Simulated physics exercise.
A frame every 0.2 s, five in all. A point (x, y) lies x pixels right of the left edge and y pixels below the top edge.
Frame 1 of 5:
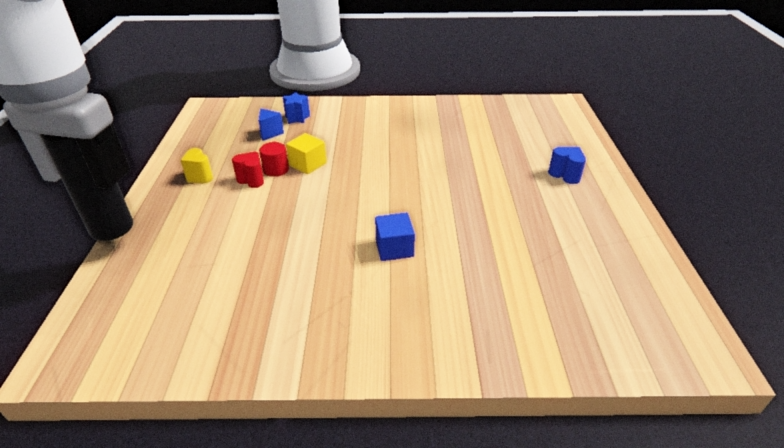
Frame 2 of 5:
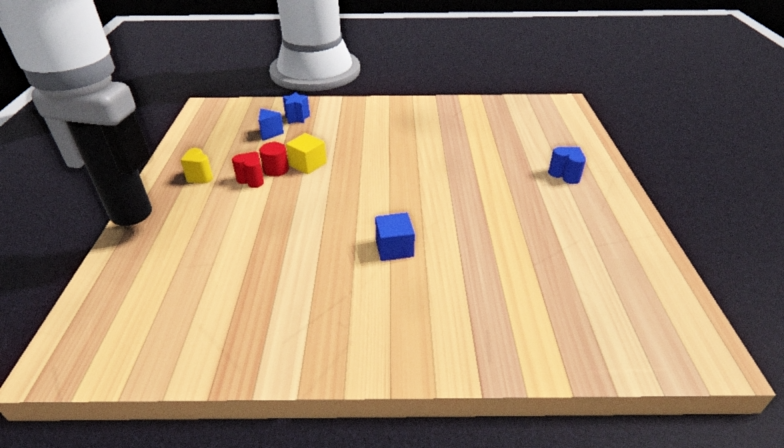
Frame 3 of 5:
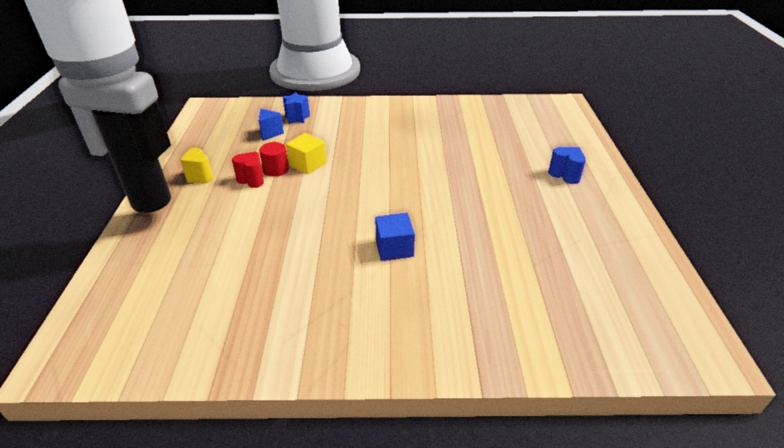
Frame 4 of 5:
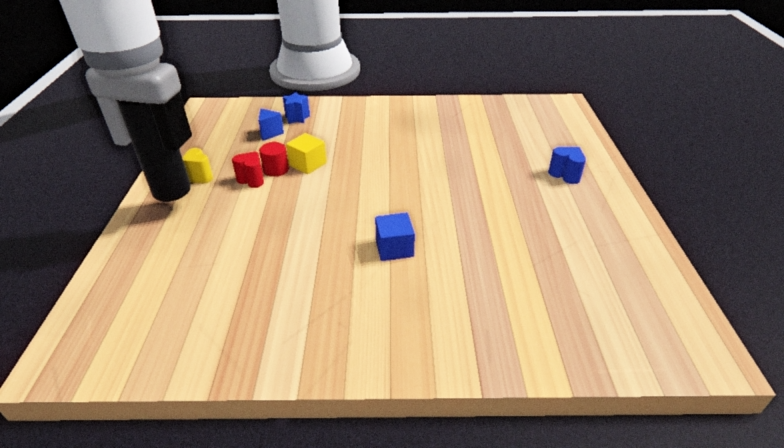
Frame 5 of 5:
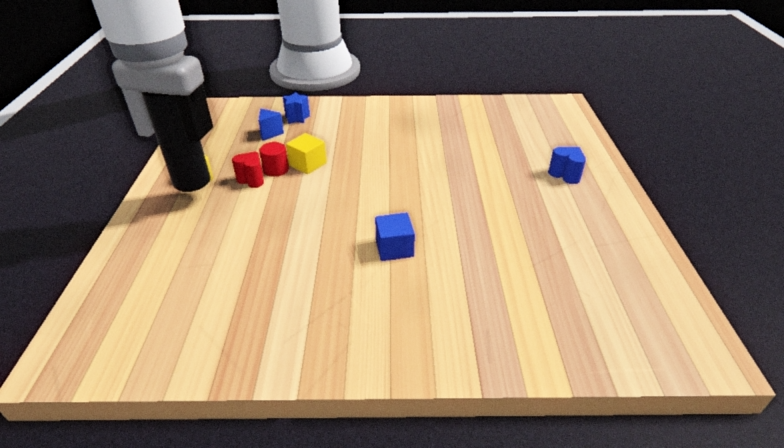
On a striped wooden board scattered with small red, yellow and blue blocks, a robot arm's black rod moved from the left edge inward and slightly away, passing in front of the yellow heart-shaped block.
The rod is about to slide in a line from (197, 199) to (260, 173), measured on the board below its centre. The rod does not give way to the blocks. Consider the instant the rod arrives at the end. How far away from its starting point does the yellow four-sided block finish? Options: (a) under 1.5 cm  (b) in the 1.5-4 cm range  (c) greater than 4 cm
Letter b.
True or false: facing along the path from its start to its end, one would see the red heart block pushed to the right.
The statement is true.
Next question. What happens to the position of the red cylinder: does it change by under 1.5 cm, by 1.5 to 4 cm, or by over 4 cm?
Covers 1.5 to 4 cm.
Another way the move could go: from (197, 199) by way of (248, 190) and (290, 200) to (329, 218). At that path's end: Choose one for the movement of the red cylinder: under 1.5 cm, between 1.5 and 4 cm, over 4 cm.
The move is medium, 1.5 to 4 cm.
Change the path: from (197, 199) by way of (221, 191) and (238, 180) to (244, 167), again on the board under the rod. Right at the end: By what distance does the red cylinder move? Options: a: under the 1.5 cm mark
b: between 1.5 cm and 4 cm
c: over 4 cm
My pick is b.
What follows on the original path. Halfway along, rod at (226, 169); red heart block at (256, 155); red cylinder at (279, 145); yellow four-sided block at (309, 140), turned 15° clockwise.
At the end, rod at (257, 157); yellow heart block unmoved; red heart block at (282, 152), turned 70° clockwise; red cylinder at (299, 140); yellow four-sided block at (325, 134), turned 40° clockwise.
